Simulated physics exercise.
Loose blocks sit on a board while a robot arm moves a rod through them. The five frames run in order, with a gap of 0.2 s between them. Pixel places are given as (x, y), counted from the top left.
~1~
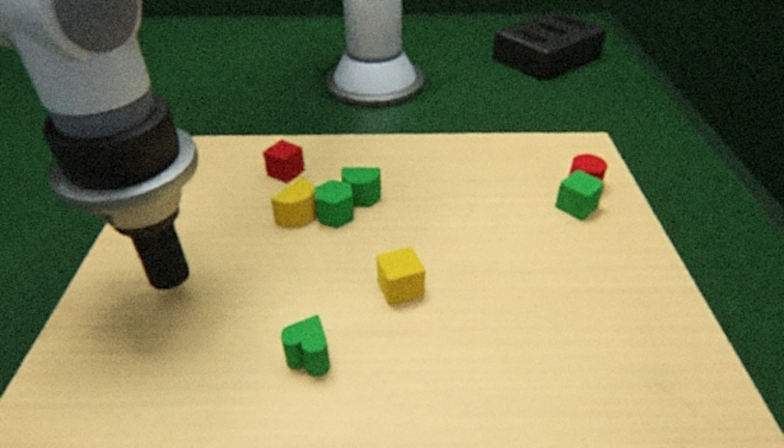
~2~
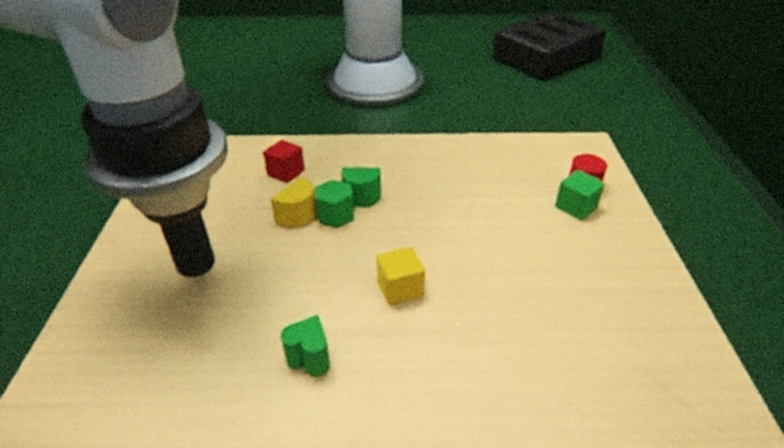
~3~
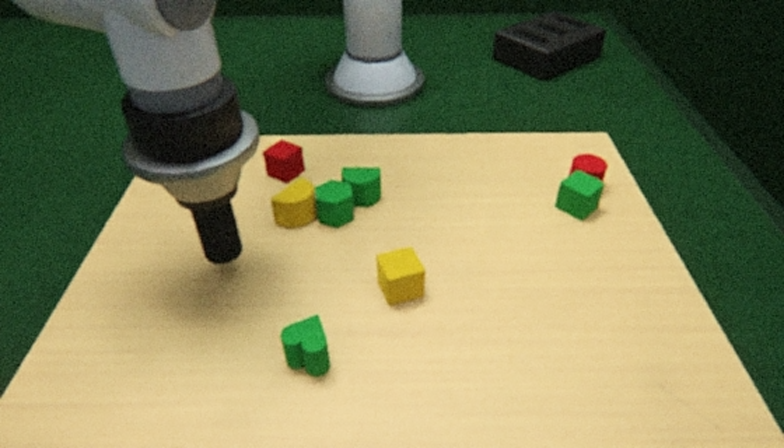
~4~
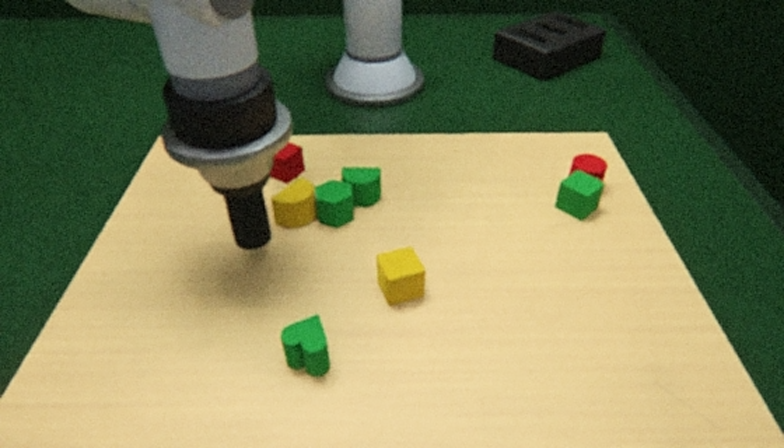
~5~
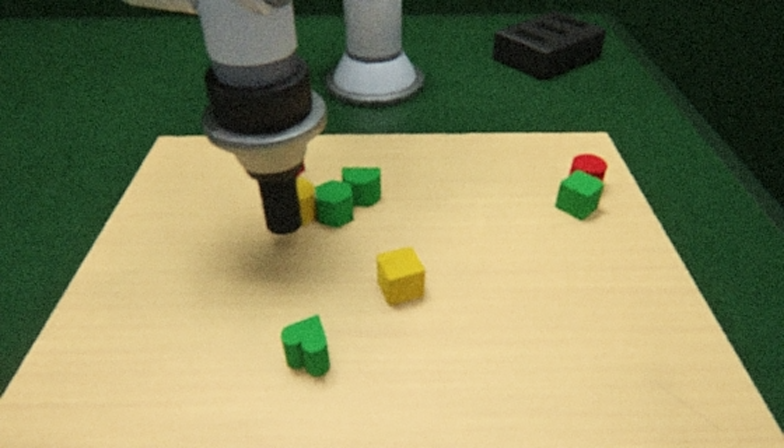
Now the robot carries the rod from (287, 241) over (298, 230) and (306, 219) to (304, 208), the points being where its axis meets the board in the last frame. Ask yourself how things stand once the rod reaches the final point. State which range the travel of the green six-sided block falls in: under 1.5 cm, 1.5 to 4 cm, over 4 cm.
Below 1.5 cm.
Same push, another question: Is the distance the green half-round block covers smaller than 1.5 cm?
Short answer: Yes.
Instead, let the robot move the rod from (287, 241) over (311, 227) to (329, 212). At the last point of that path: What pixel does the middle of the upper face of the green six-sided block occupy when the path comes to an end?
The middle of its upper face should be somewhere near (359, 179).
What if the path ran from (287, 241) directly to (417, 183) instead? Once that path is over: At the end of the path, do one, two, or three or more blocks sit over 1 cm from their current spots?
I'd put the number at three or more.
The first path, step by step. Halfway along, rod at (300, 207); yellow half-round block at (304, 177).
At the end, rod at (302, 191); red square piece still; yellow half-round block at (308, 163); green six-sided block at (340, 187), turned 15° clockwise; green half-round block at (365, 171).
